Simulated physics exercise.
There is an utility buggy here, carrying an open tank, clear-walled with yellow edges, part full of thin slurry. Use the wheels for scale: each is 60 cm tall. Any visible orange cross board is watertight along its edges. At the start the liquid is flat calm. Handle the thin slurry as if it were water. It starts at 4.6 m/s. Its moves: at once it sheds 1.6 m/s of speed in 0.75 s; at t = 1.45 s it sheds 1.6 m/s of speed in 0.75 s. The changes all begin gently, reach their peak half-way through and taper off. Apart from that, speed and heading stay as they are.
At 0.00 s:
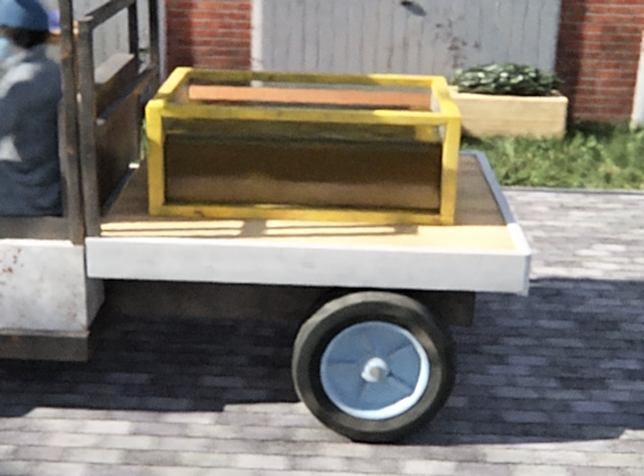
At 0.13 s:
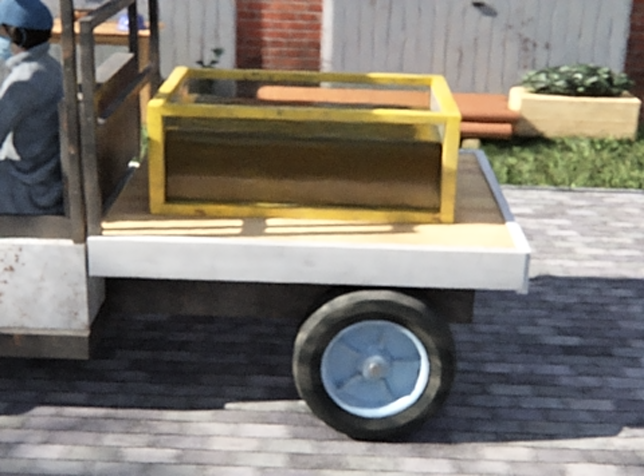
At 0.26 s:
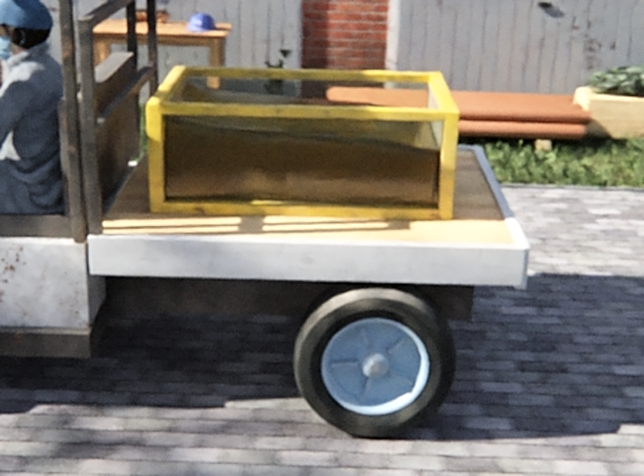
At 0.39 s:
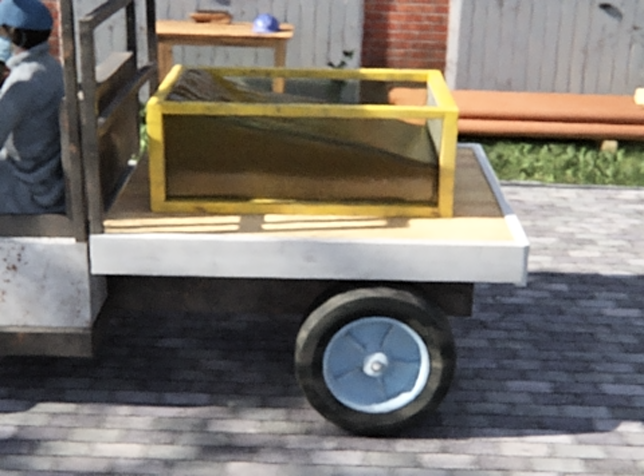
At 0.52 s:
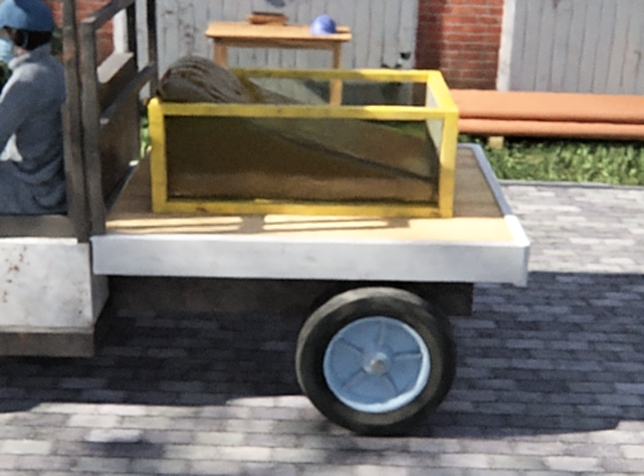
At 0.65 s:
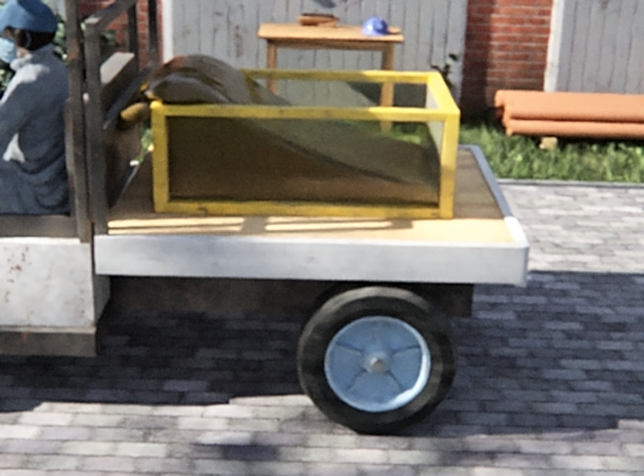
A small flatbed truck with a seated driver rolled left past a brick wall and a table, and the flat brown liquid in its yellow-edged tank climbed steeply at the left end, heaping above the rim.
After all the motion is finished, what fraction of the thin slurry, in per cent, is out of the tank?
Roughly 32 per cent of the thin slurry is out of the tank.
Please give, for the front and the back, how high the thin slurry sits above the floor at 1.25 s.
Front level 20 cm, back level 42 cm.
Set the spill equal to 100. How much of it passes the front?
Roughly 80 percent.
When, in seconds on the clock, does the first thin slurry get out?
At about 0.8 s.
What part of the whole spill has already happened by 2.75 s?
Close to 90 in a hundred.
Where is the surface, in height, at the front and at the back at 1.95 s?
I'd put it at about 48 cm in front and about 12 cm behind.
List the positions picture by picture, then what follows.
Level at the front (186, 129); level at the back (423, 137); still flat; the front is on the left, levels are read along the near wall; a wheel hub at (375, 376), in the first picture.
Level at the front (186, 128); level at the back (423, 135); still flat, in the second picture.
Level at the back (420, 144); rising 6° towards the front, in the third picture.
Level at the front (185, 96); level at the back (419, 156); rising 13° towards the front, in the fourth picture.
Level at the front (186, 72); level at the back (419, 169); rising 22° towards the front, in the fifth picture.
Level at the front (188, 61); level at the back (419, 179); rising 26° towards the front; a wheel hub at (378, 369), in the sixth picture.
After 1.25 s front 21 cm, middle 20 cm, back 42 cm above the floor; the loss stands at 9 per cent, over the front, a little elsewhere.
After 1.95 s front 48 cm, middle 20 cm, back 12 cm above the floor; the loss stands at 11 per cent, over the front, a little elsewhere.
After 2.75 s front 16 cm, middle 18 cm, back 28 cm above the floor; the loss stands at 29 per cent, over the front, a little elsewhere.
After 5.18 s the loss stands at 32 per cent, over the front, a little elsewhere, 59 of 184 litres.
